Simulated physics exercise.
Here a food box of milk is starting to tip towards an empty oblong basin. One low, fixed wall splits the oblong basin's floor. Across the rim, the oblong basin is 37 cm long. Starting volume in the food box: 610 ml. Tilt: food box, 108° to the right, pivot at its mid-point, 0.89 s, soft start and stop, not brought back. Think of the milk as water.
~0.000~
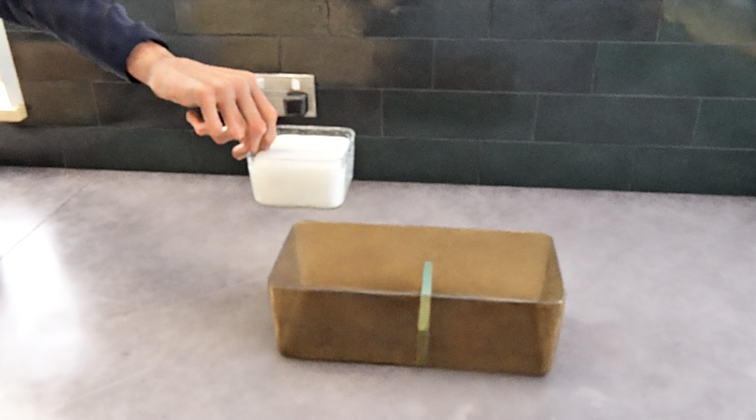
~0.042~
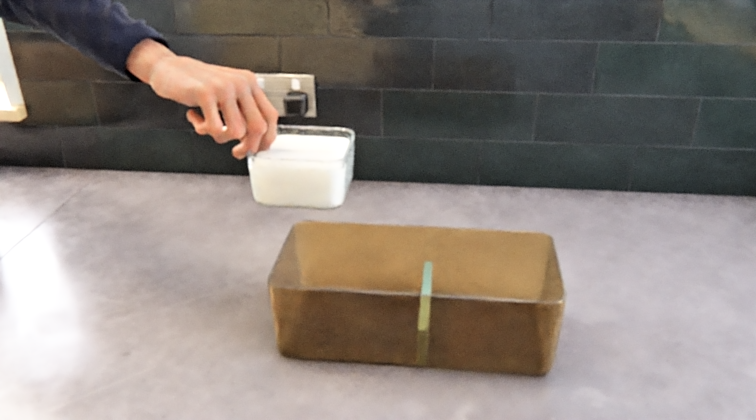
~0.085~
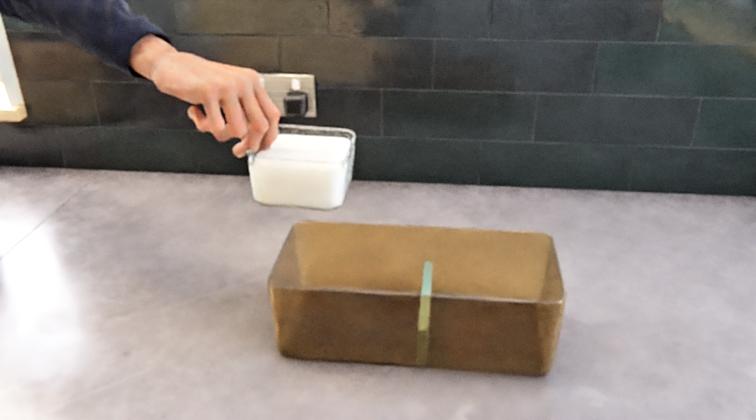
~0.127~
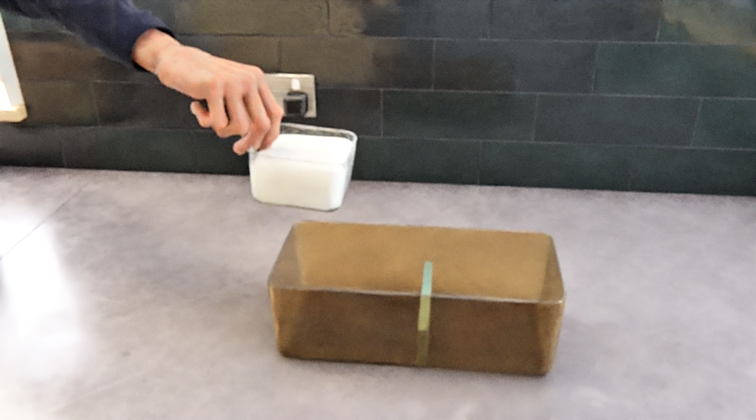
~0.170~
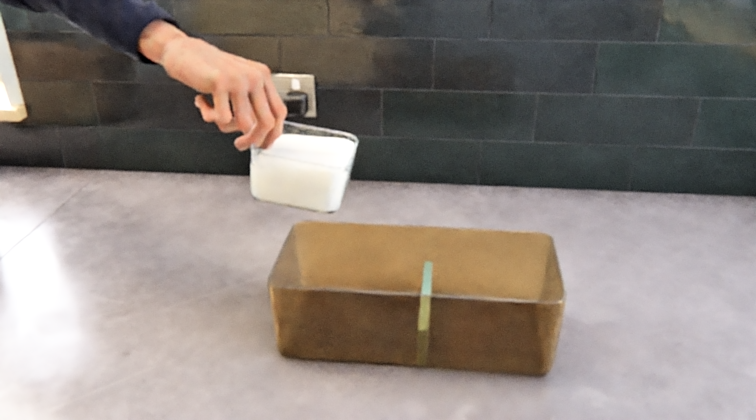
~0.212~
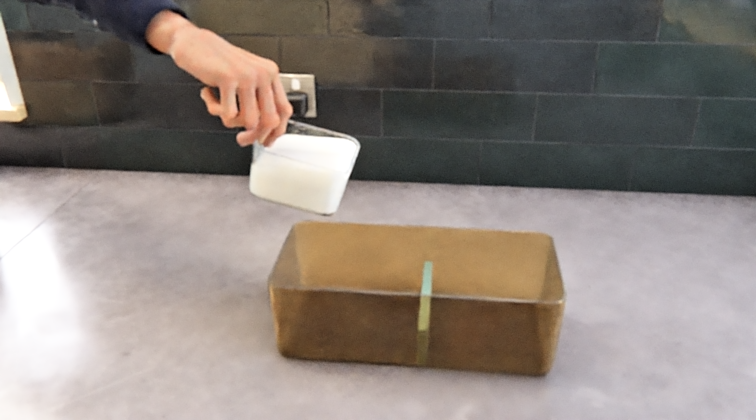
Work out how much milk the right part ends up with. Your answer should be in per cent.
I would put it at 1 per cent.
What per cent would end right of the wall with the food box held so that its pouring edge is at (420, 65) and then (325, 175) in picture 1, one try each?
Near 90 in a hundred on the first go and near 0 in a hundred on the second.
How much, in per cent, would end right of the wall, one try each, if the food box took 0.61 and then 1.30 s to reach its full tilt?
5 then 0 %.
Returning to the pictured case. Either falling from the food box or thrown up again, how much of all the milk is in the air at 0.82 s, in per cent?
I'd say some 7 per cent is in the air.
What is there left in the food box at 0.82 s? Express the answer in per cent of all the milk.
Close to 6 in a hundred.
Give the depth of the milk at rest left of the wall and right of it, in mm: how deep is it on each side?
About 20 mm left, about 0 mm right.
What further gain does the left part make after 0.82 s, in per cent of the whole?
Change: Approx. 10 %.
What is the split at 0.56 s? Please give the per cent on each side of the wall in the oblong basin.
Left roughly 20 per cent, right roughly 0.
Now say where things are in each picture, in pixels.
The first picture shows tilt 0°; pouring edge (349, 146); surface from (260, 148) to (348, 151); the oblong basin's rim runs from (282, 251) to (559, 266); the wall's top is at (426, 294).
The second picture shows tilt 1°; pouring edge (349, 147); surface from (261, 147) to (348, 151).
The third picture shows tilt 2°; pouring edge (350, 148); surface from (261, 147) to (349, 151).
The fourth picture shows tilt 5°; pouring edge (351, 150); surface from (262, 147) to (349, 152).
The fifth picture shows tilt 9°; pouring edge (353, 154); surface from (263, 147) to (351, 153).
The sixth picture shows tilt 14°; pouring edge (354, 158); surface from (264, 148) to (353, 153).
By 0.56 s the tilt is 76° and 43 per cent is still to pour, 20 is left of the wall and 0 right of it.
By 0.82 s the tilt is 107° and 6 per cent is still to pour, 87 is left of the wall and 0 right of it.
By 1.10 s the tilt is 108° and 0 per cent is still to pour, 98 is left of the wall and 1 right of it.
By 1.39 s the tilt is 108° and 0 per cent is still to pour, 98 is left of the wall and 1 right of it.
At rest 98 per cent lies left of the wall, 1 right of it and 1 outside.
